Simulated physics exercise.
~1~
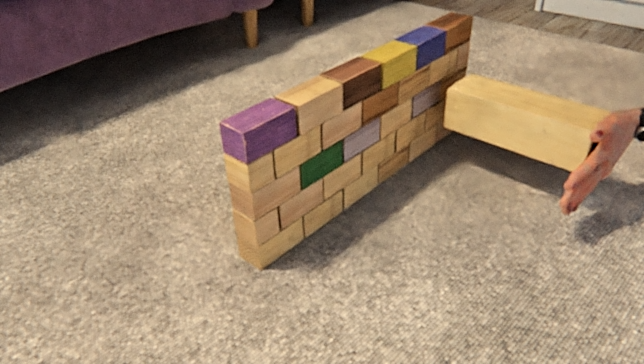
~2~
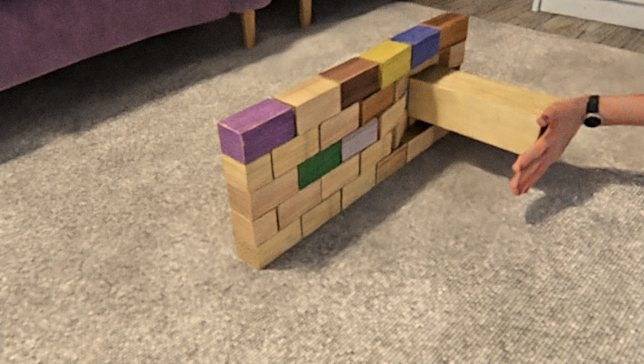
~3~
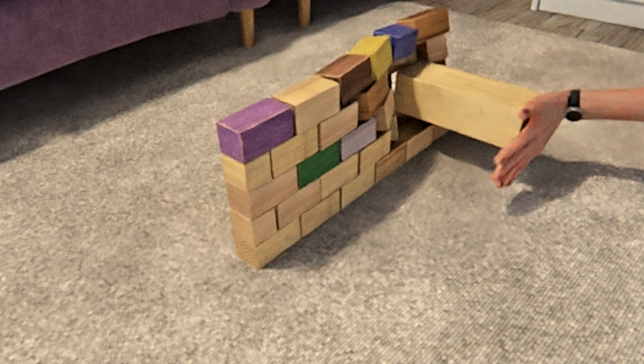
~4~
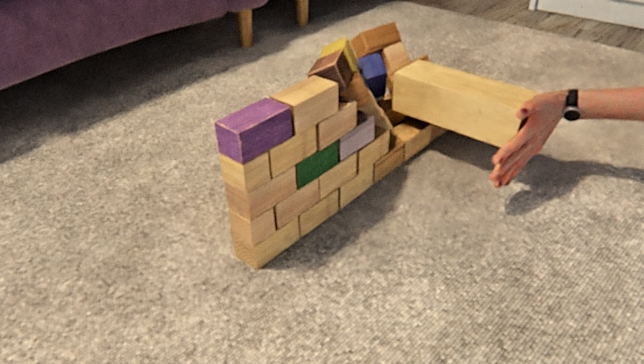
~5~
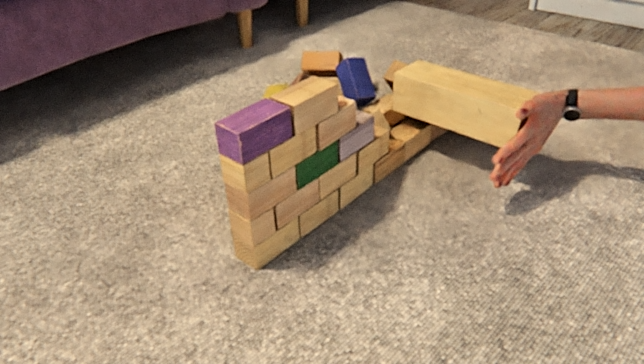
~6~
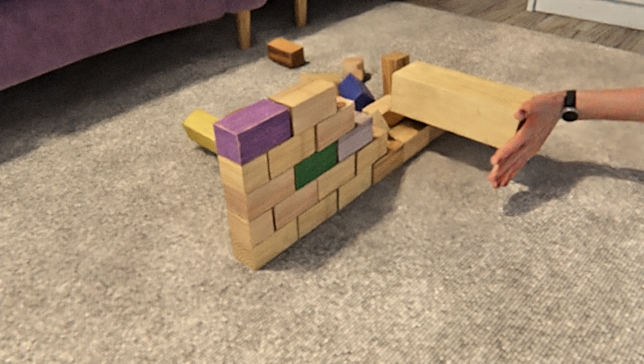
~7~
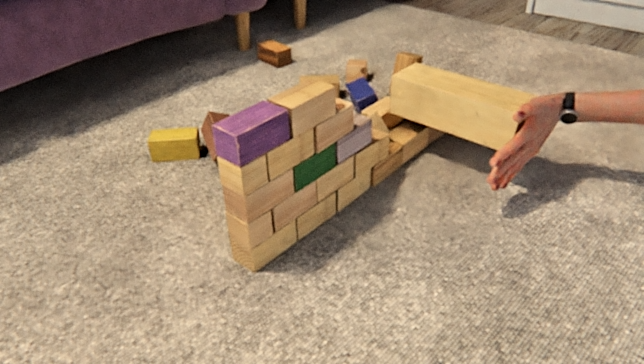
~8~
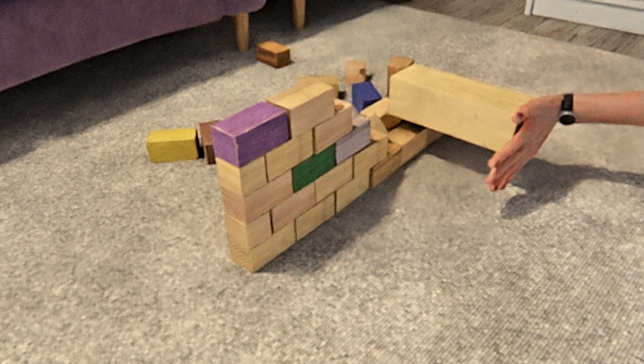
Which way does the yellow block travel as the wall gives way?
The yellow block moves to the left, falling behind the wall and coming to rest on the carpet beyond the purple block.
Long wooden block pushed by a hand into a toy block wall, toppling the far end while the near end stands.
